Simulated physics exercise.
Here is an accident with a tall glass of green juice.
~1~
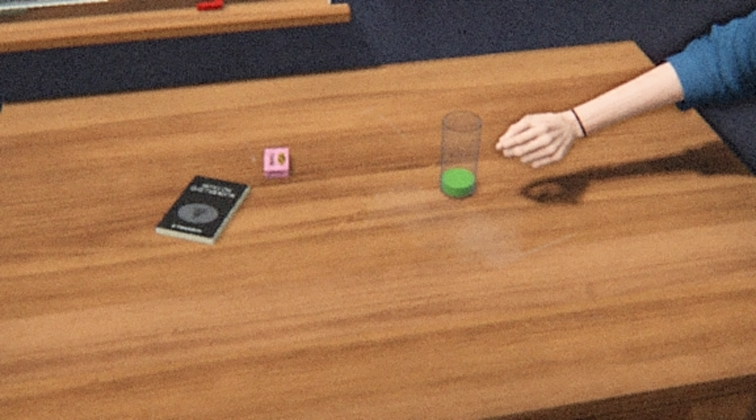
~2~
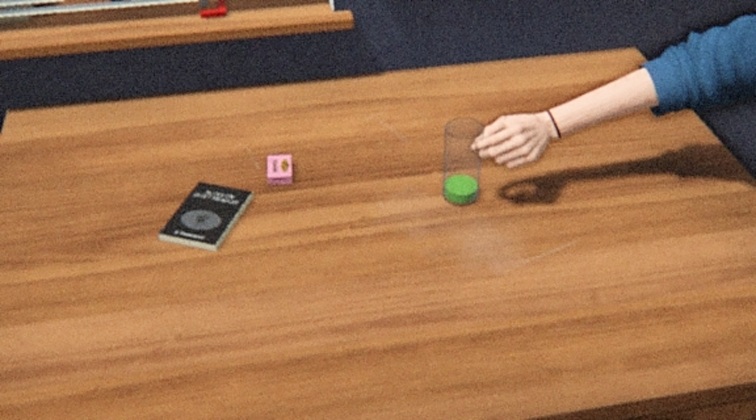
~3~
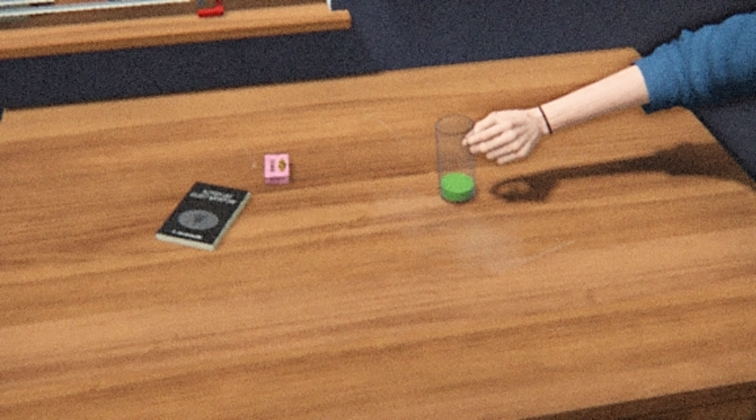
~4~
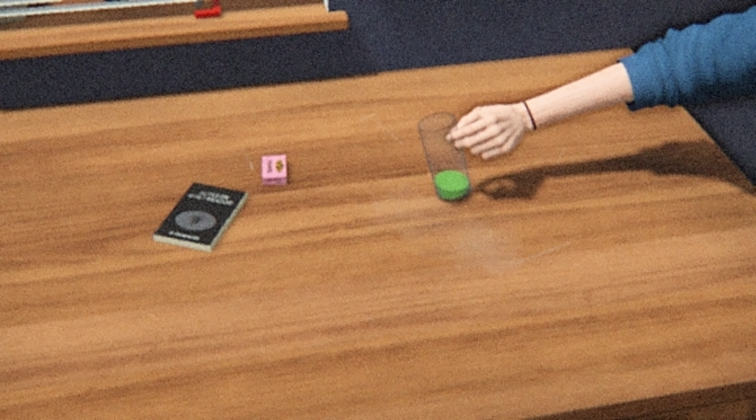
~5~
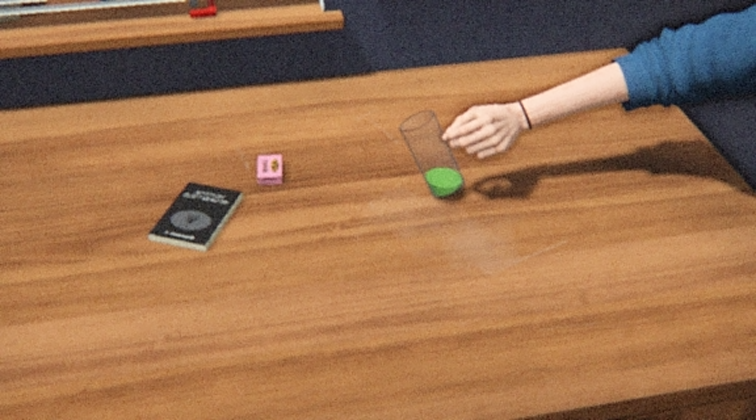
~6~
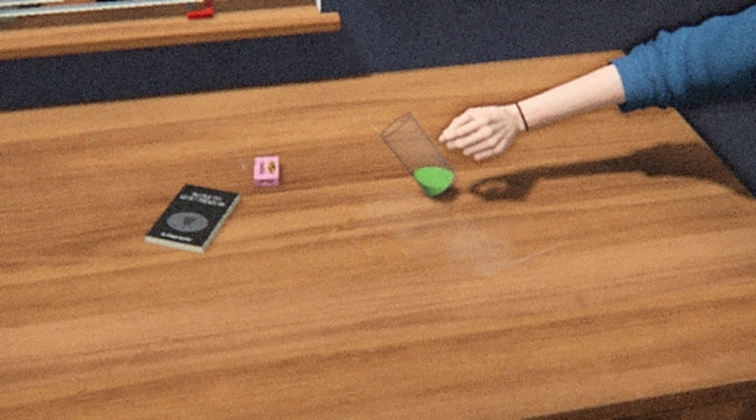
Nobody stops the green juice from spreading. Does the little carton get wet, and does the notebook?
Little carton becomes wet, notebook comes out dry.
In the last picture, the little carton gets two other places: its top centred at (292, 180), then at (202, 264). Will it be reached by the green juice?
At the first spot it gets dampened, at the second spot it remains clean.
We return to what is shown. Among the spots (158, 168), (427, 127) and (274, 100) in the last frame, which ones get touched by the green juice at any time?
The opening spot comes out out of the spill, the second out of the spill, the closing one out of the spill.
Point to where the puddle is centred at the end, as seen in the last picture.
The centre settles near (290, 159) in the last view.
Next, the puddle covers about as much as a saucer; the little carton is in it; the notebook is clear of it.
Finally, the puddle covers about as much as a saucer; the little carton is in it; the notebook is clear of it.
